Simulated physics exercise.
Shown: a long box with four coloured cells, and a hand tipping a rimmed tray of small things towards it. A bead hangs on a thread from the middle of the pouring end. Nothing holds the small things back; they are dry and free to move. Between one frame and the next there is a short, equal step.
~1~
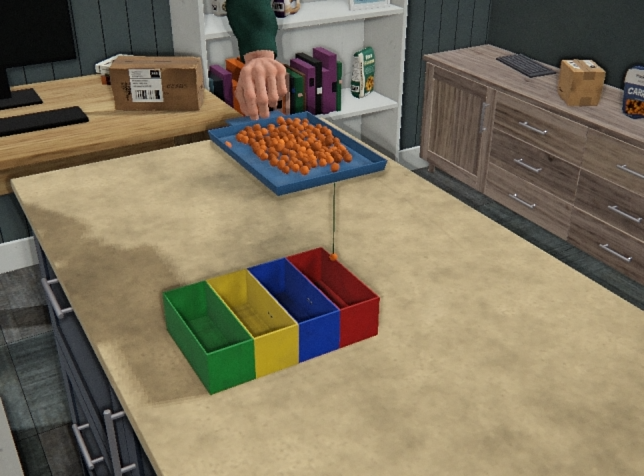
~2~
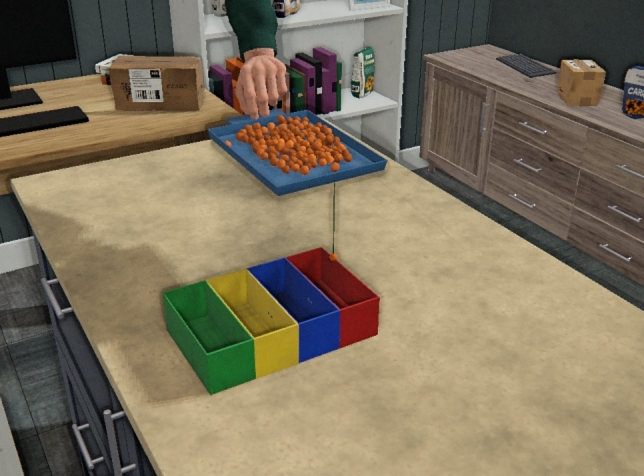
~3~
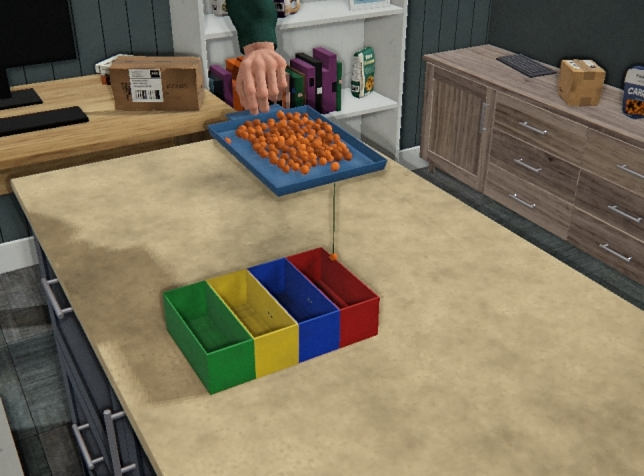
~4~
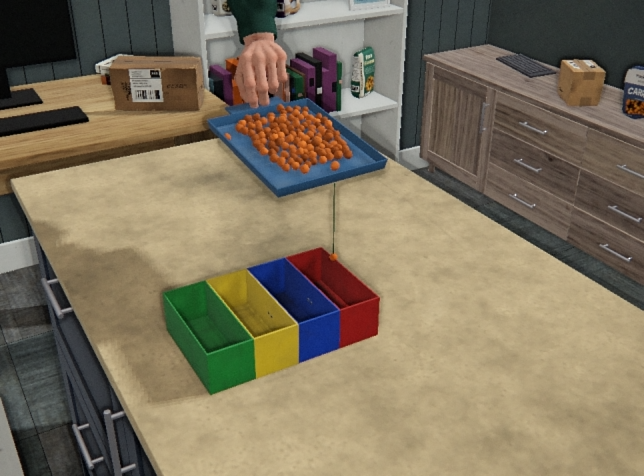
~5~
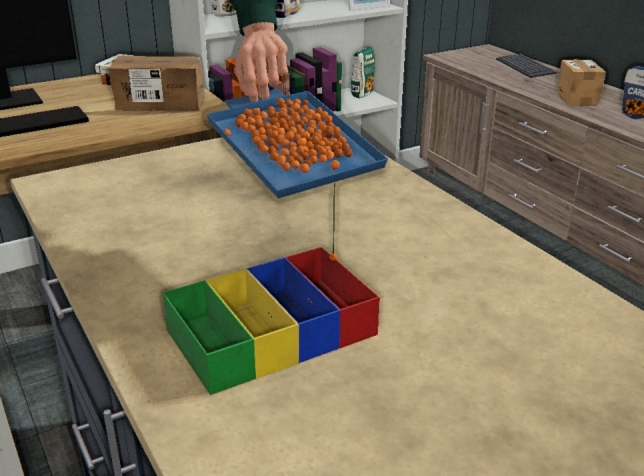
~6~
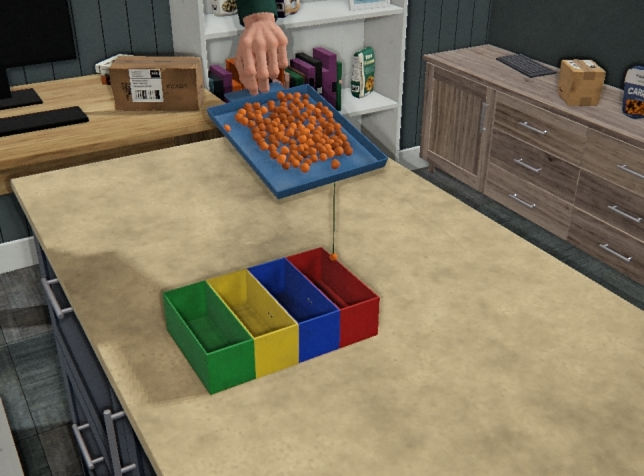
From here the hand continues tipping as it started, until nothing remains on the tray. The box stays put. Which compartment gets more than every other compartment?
The blue compartment gets the most.
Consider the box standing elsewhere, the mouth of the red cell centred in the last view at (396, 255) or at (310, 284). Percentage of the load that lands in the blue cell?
Around 10 % followed by around 30 %.
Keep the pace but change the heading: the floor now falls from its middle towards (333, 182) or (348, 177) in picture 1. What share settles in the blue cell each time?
About 20 % and about 0 %.
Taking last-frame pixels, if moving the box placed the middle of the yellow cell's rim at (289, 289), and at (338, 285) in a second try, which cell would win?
The first time it is the cell in yellow, and the second time it is the cell in green.
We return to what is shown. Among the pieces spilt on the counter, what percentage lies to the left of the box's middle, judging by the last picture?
Close to 0 per cent.
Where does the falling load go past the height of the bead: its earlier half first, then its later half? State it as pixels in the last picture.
Around (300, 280) at first; around (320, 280) after that.
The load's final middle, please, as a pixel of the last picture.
Near pixel (309, 327).
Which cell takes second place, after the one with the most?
That would be the red one.
Shortly afterwards, tray tipped steeply; all but a few on the tray; only a few in the blue cell; only a few in the red cell.
Next, tray tipped right over; all but a few on the tray; only a few in the yellow cell; only a few in the blue cell; only a few in the red cell; only a few falling or outside the box.
Some moments later, tray tipped past a quarter turn; near two thirds in the blue cell; near a quarter in the red cell; a little in the yellow cell; a little falling or outside the box.
In the end, tray tipped past a quarter turn; near two thirds in the blue cell; near a quarter in the red cell; a little in the yellow cell; none at all in the green cell; a little outside the box.
